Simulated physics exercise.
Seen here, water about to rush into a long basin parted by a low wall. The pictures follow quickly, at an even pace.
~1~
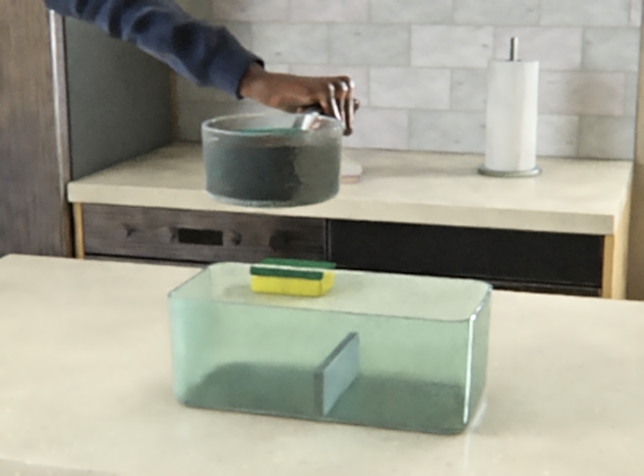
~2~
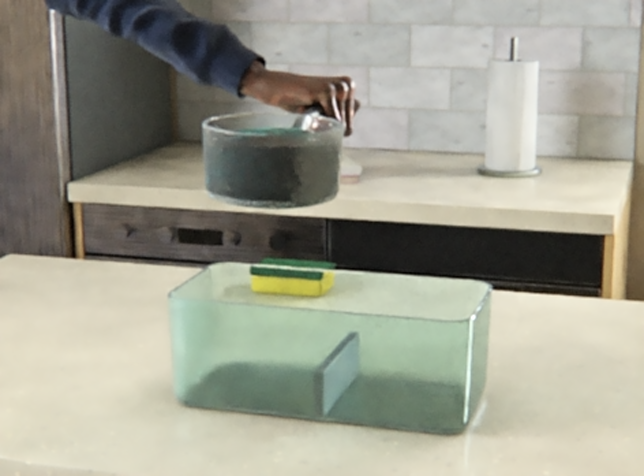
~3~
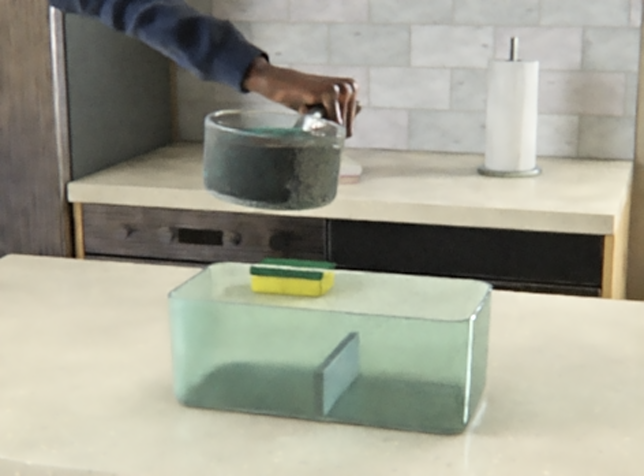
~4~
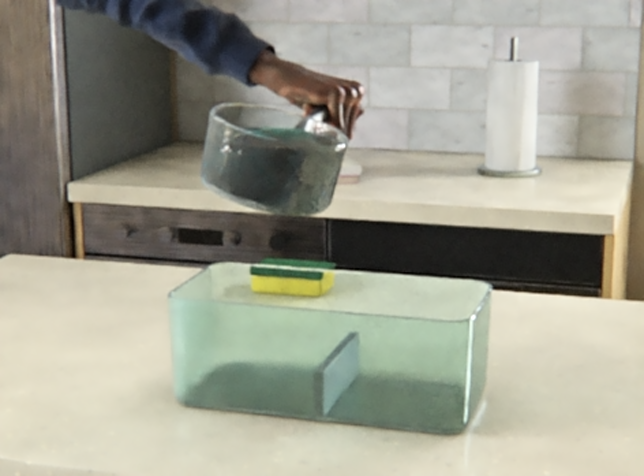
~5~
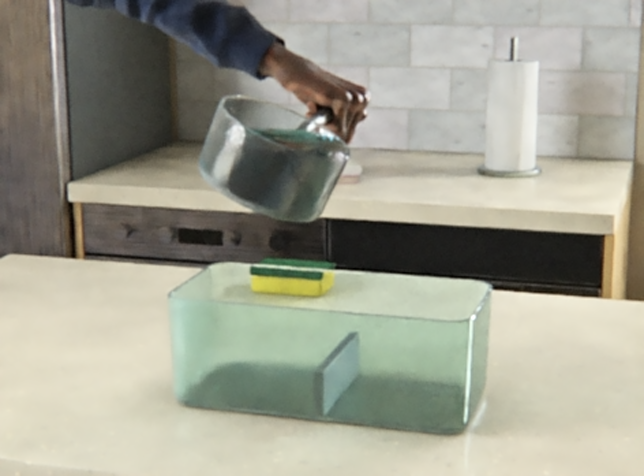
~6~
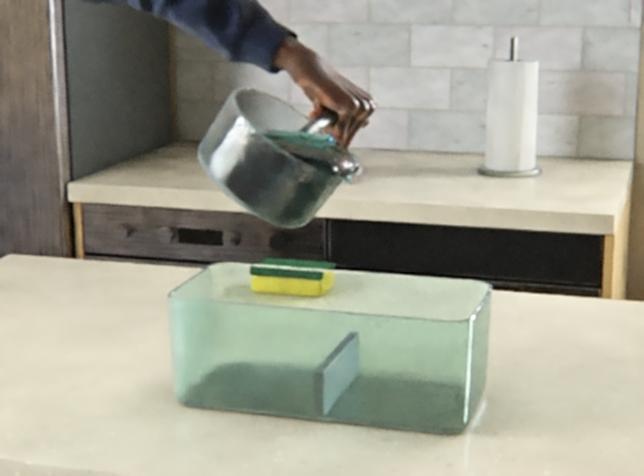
A hand in a dark blue sleeve reaches from the upper left, holding a clear round pot of dark liquid above a pale kitchen counter, seen by a still camera from slightly above. Below sits a long greenish glass basin with a low wall inside, a yellow-and-green sponge behind, paper towels at right. The hand holds the pot nearly level, then tilts it steadily rightward.
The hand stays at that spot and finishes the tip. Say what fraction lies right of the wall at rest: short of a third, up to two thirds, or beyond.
The share right of the wall is above two thirds.
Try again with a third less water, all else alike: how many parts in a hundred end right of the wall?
Some 75 per cent.
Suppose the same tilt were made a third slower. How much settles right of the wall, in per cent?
Close to 85 per cent.
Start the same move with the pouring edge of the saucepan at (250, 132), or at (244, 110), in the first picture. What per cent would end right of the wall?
Near 10 % and 10 %.
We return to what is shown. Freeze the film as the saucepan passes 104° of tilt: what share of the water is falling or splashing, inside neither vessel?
About 40 per cent.
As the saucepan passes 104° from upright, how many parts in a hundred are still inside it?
Some 20 per cent.
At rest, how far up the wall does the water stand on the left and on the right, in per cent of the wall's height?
Near 20 on the left, 70 on the right.
A moment on, the saucepan is tipped right over and 19 per cent is still to pour, 0 is left of the wall and 42 right of it.
Next, the saucepan is tipped right over and 2 per cent is still to pour, 13 is left of the wall and 74 right of it.
Then the saucepan is tipped right over and 0 per cent is still to pour, 20 is left of the wall and 78 right of it.
Later the saucepan is tipped right over and 0 per cent is still to pour, 21 is left of the wall and 78 right of it.
In the end 21 per cent lies left of the wall, 78 right of it and 2 outside.
